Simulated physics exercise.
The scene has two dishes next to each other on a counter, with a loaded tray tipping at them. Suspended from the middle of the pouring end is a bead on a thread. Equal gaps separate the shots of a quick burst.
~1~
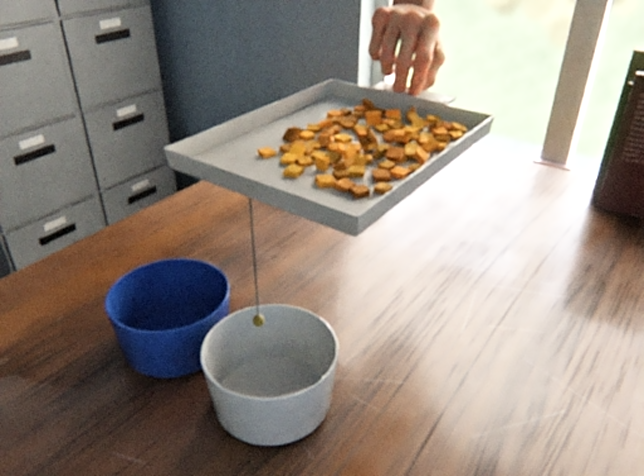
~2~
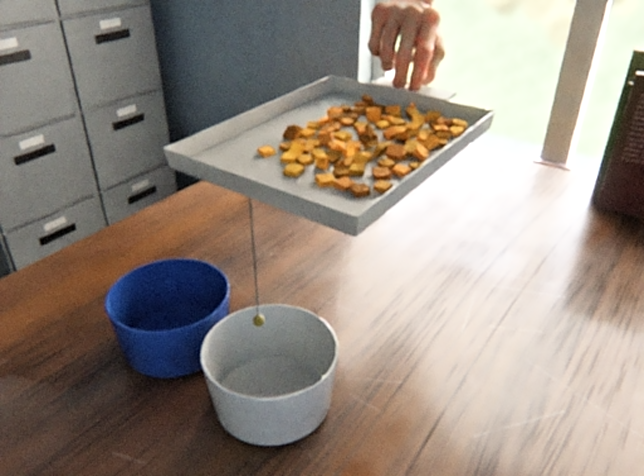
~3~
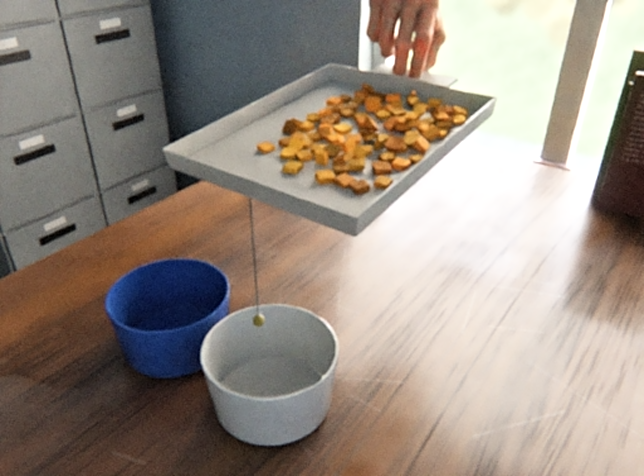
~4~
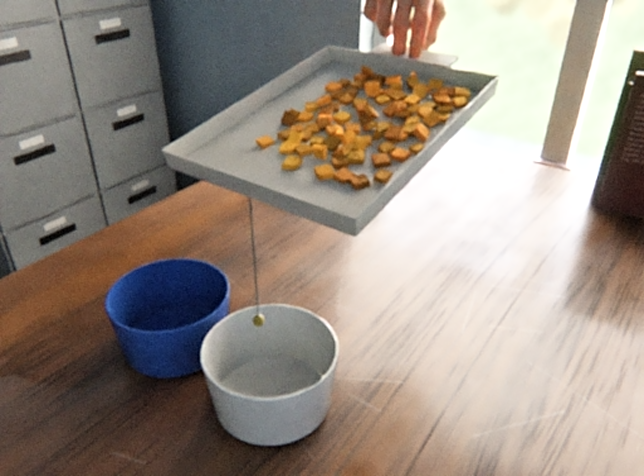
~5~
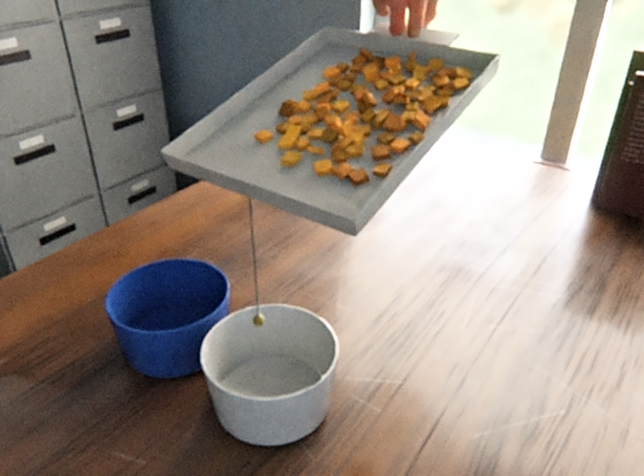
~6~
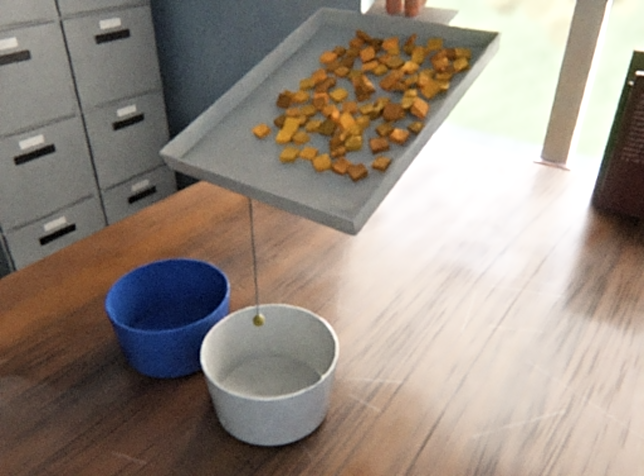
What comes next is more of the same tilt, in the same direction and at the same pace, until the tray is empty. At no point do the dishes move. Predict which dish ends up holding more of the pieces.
The right-hand one.
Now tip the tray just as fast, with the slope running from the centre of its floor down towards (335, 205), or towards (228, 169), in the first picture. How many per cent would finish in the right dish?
First case around 30 per cent, second case 0 per cent.
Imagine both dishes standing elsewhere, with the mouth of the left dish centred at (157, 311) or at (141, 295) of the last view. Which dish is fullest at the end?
Results - the dish on the right side first, the dish on the right side second.
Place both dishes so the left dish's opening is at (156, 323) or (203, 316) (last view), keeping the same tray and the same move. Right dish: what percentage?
You'd get 60 in a hundred first and 30 in a hundred after that.
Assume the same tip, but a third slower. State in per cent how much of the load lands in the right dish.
It would be around 40 percent.
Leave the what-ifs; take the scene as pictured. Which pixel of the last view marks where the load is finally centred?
Roughly pixel (229, 438).
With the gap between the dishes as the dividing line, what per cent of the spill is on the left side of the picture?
It comes to near 60 percent of the spill.
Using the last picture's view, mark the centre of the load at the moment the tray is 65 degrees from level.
The load is centred about (274, 157).
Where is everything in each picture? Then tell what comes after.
The first frame shows corners of the pouring end at (168, 148) and (357, 214), level; middle of the load at (366, 142), small crackers; left dish at (124, 345); right dish at (225, 411); bead on its thread at (259, 321).
The second frame shows corners of the pouring end at (167, 148) and (356, 214), level; middle of the load at (366, 139).
The third frame shows corners of the pouring end at (166, 148) and (355, 215), tipped barely, level across its low end; middle of the load at (366, 131).
The fourth frame shows corners of the pouring end at (165, 149) and (354, 216), tipped a little, level across its low end; middle of the load at (365, 119).
The fifth frame shows corners of the pouring end at (164, 150) and (353, 217), tipped a little, level across its low end; middle of the load at (364, 107).
The sixth frame shows corners of the pouring end at (162, 152) and (351, 218), tipped clearly, level across its low end; middle of the load at (362, 95), a stray few on the move; left dish at (124, 345); right dish at (225, 411).
Soon, tray tipped steeply; all on the tray.
A while on, tray tipped past a quarter turn; most on the tray; a small part in the right dish; a small part outside both.
Towards the end, tray tipped past a quarter turn; about a third in the right dish; a small part in the left dish; about two thirds outside both.
Finally, tray tipped past a quarter turn; about a third in the right dish; a small part in the left dish; about two thirds outside both.
